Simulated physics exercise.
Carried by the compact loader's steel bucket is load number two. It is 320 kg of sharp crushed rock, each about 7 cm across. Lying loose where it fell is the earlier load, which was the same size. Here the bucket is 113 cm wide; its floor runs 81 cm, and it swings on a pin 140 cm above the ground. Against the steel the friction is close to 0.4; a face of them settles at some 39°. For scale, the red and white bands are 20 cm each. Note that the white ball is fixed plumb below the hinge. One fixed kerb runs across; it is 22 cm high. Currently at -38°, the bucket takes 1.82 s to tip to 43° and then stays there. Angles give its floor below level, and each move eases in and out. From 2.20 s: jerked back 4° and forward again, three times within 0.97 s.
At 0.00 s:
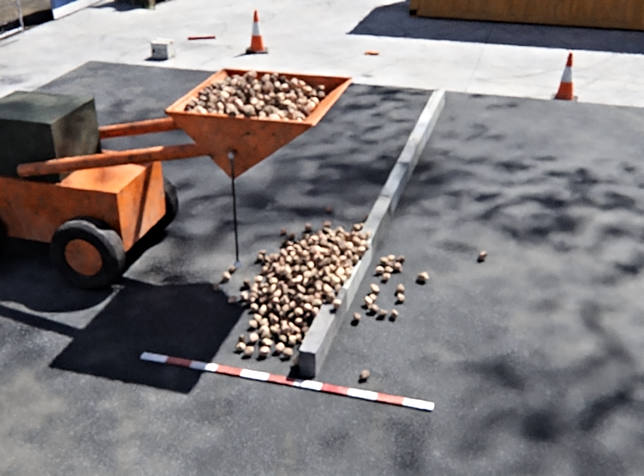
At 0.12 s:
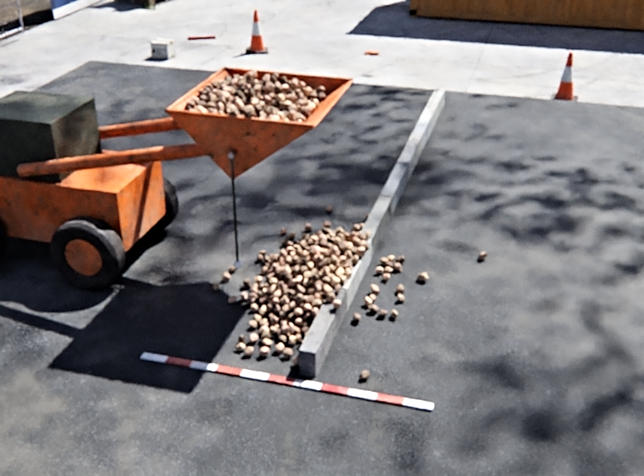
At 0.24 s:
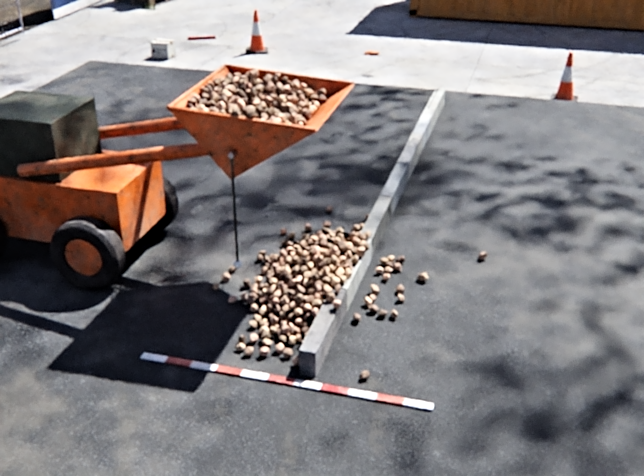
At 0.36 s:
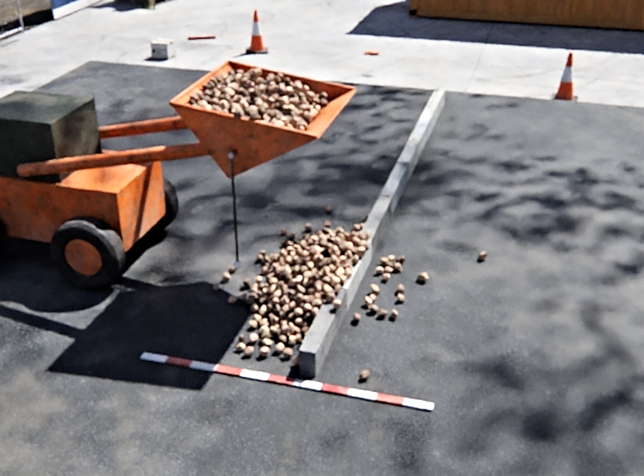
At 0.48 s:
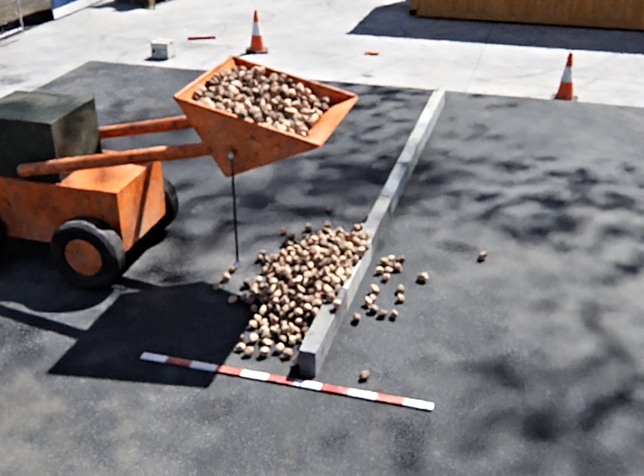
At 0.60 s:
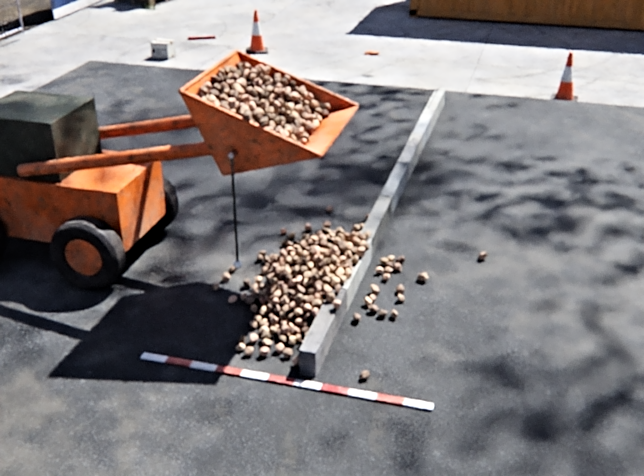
The orange bucket of a compact loader, heaped with brownish stones, hangs level above a loose pile lying mostly on the near side of a long grey kerb. It barely moves at first, then tilts steadily forward, its right lip dropping as the stones shift slightly inside.
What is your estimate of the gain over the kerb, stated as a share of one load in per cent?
My estimate is 72 per cent of one load.
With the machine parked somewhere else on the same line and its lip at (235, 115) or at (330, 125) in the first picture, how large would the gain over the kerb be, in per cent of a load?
First place: Roughly 0 %; second place: Roughly 90 %.
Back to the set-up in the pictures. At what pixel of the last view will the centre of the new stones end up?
Their centre rests close to (380, 286).
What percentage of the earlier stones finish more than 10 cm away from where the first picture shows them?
About 5 per cent.
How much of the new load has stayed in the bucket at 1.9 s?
About 25 percent is still in there.
After 1.4 s the floor is at 30°; in per cent of one load, 98 in the bucket, 98 on this side of the kerb, 3 over the kerb; the foremost stones are at (407, 297).
After 1.9 s the floor is at 43°; in per cent of one load, 26 in the bucket, 150 on this side of the kerb, 24 over the kerb; the foremost stones are at (426, 287).
After 3.6 s the floor is at 43°; in per cent of one load, 0 in the bucket, 124 on this side of the kerb, 76 over the kerb; the foremost stones are at (488, 296).
After 6.2 s the floor is at 43°; in per cent of one load, 0 in the bucket, 124 on this side of the kerb, 76 over the kerb; the foremost stones are at (488, 296). Net gain over the kerb, 72.
